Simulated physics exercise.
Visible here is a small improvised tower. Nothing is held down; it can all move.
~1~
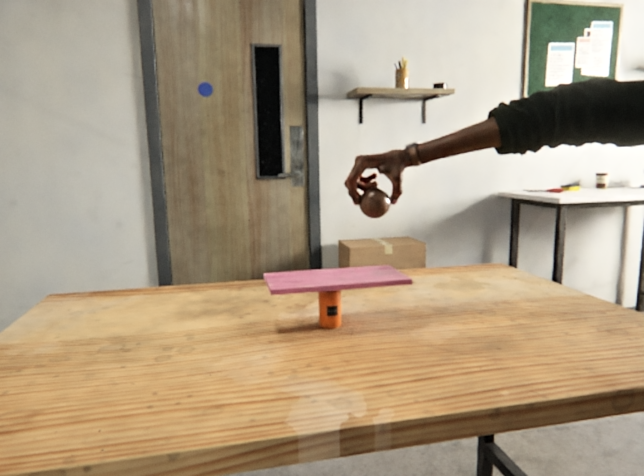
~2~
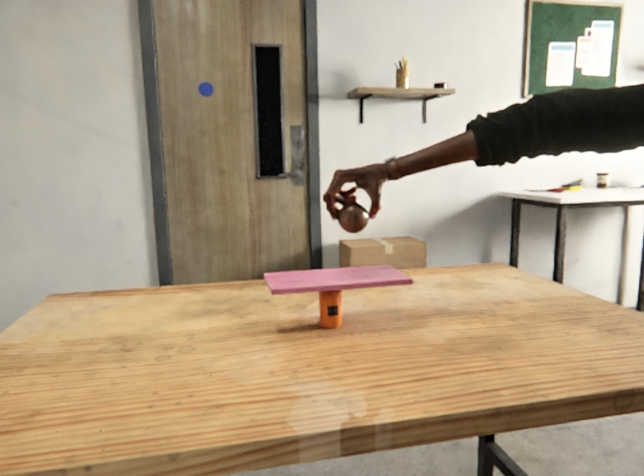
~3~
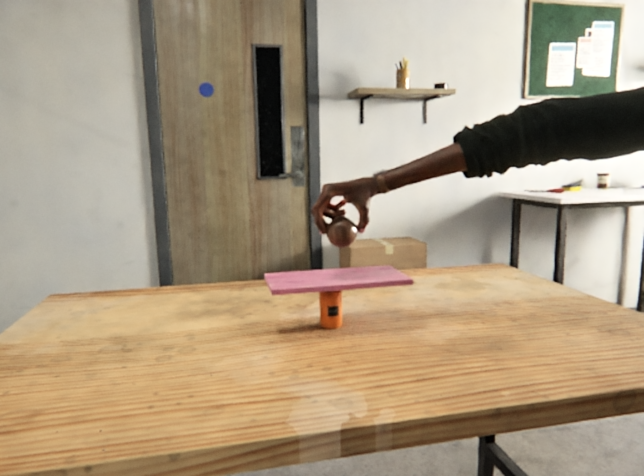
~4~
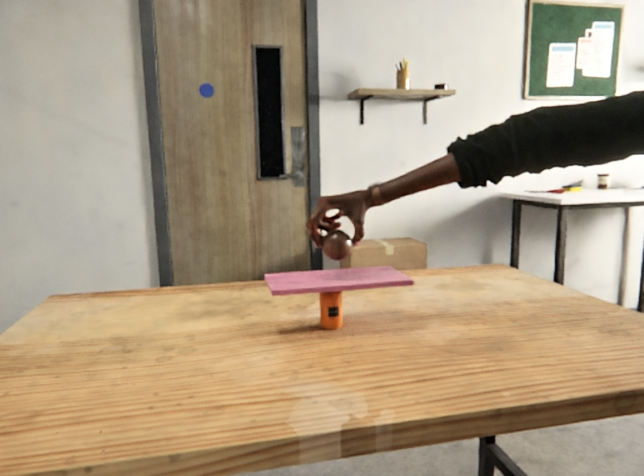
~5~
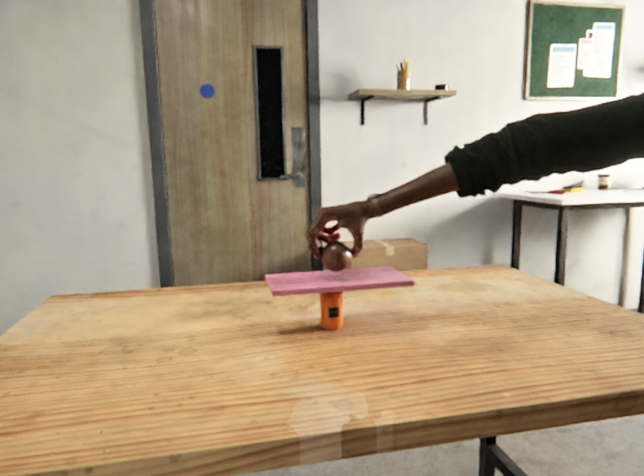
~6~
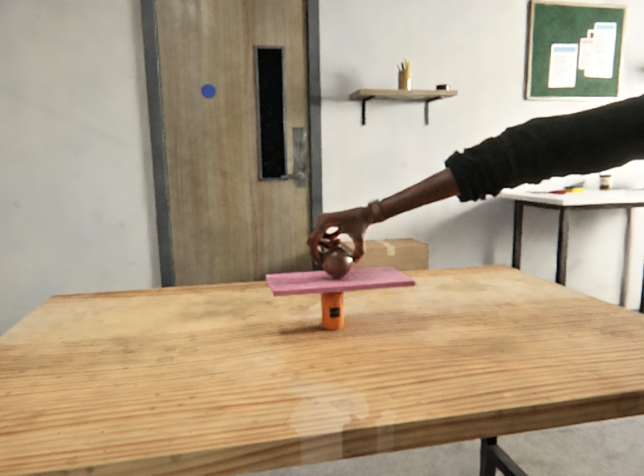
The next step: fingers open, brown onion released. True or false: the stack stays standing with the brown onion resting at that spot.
True.
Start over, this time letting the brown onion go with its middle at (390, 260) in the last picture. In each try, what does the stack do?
What happens next is that it goes down.
Then, 0.20 s on from there, no change.
Then, 0.40 s on from there, brown onion resting near (337, 262).
Then, 1.00 s on from there, brown onion resting near (338, 262).
In the end, all 3 unmoved. At the end, from the last picture's camera, brown onion near (338, 262). The stack stays up.
